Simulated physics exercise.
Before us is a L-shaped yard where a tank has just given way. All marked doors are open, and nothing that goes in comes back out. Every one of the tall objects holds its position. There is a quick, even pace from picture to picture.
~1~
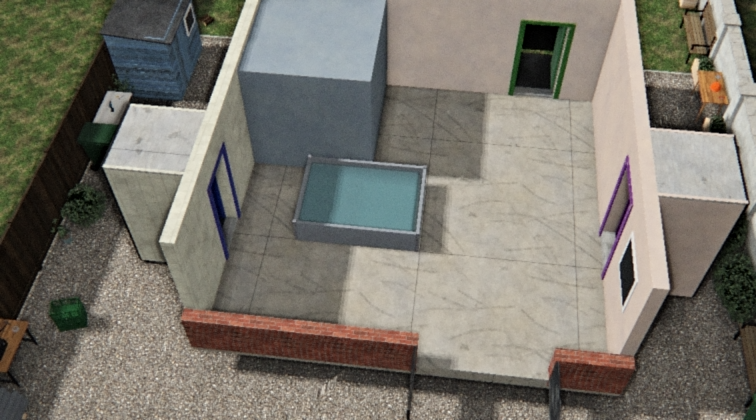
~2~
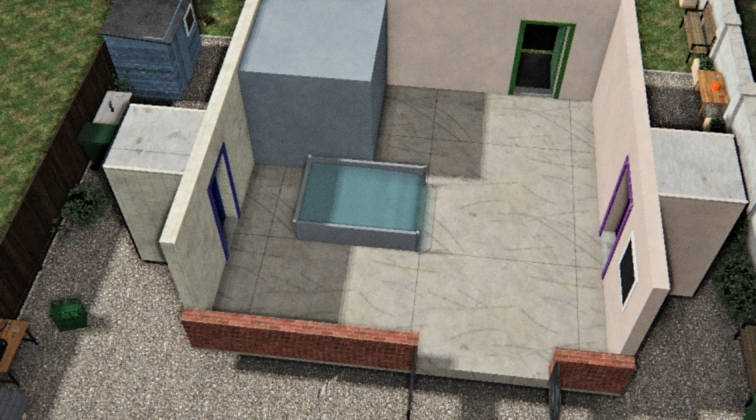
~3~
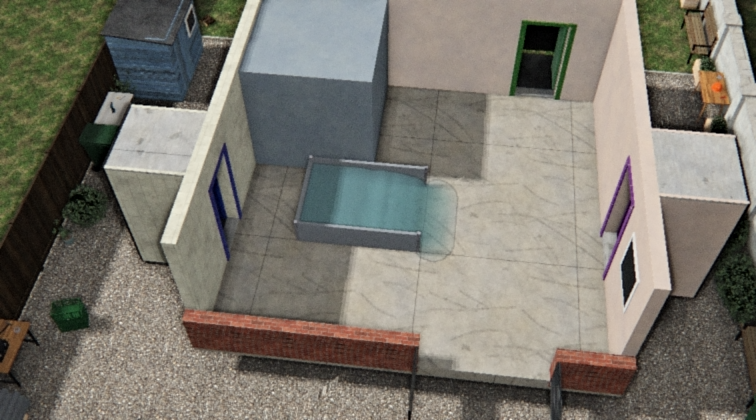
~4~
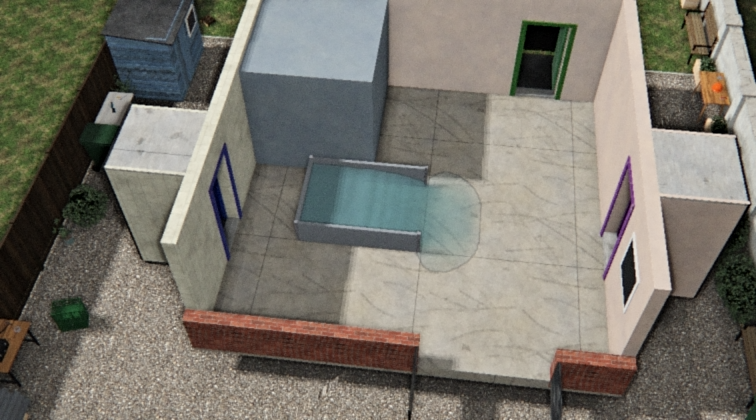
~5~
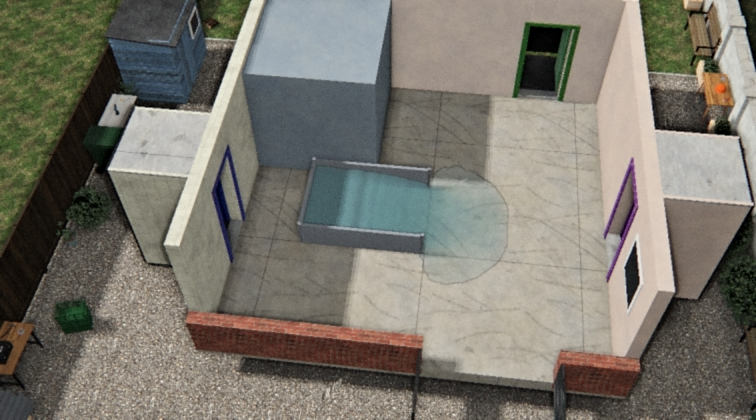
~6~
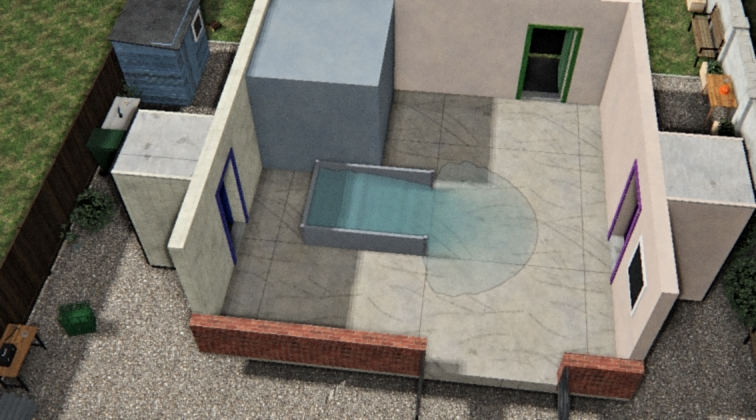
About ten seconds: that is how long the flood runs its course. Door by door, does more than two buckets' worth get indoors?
As I see it, the green door exceeds two buckets, the purple door never exceeds two buckets, the blue door never exceeds two buckets.
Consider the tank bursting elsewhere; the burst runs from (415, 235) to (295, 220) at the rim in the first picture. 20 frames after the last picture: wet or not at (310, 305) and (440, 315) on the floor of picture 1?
Soaked, then soaked.
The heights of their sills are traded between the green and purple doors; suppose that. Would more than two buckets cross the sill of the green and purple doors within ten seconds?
Green falls short and purple overshoots.
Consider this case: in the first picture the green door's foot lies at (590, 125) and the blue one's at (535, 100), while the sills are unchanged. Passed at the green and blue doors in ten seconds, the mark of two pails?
I reckon the green door admits more while the blue door admits more.
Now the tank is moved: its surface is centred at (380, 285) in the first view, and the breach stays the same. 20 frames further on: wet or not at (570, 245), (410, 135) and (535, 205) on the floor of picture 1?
The three spots read swamped, left dry, swamped.
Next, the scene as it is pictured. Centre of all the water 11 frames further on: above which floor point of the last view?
It is near (456, 224).
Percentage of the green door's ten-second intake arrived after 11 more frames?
Some 0 in a hundred.
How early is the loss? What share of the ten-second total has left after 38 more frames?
Note - share reached: 50 %.
A moment on, water covers 30 % of the floor; the green door not reached, the purple door wet at the sill, nothing in, the blue door not reached.
Next, water covers 40 % of the floor; the green door not reached, the purple door wet at the sill, nothing in, the blue door not reached.
Then, water covers 45 % of the floor; the green door wet at the sill, nothing in, the purple door wet at the sill, nothing in, the blue door not reached.
Later, water covers 65 % of the floor; the green door over two buckets in, the purple door under two buckets in, the blue door not reached.
In the end, water covers 90 % of the floor; the green door over two buckets in, the purple door under two buckets in, the blue door not reached.
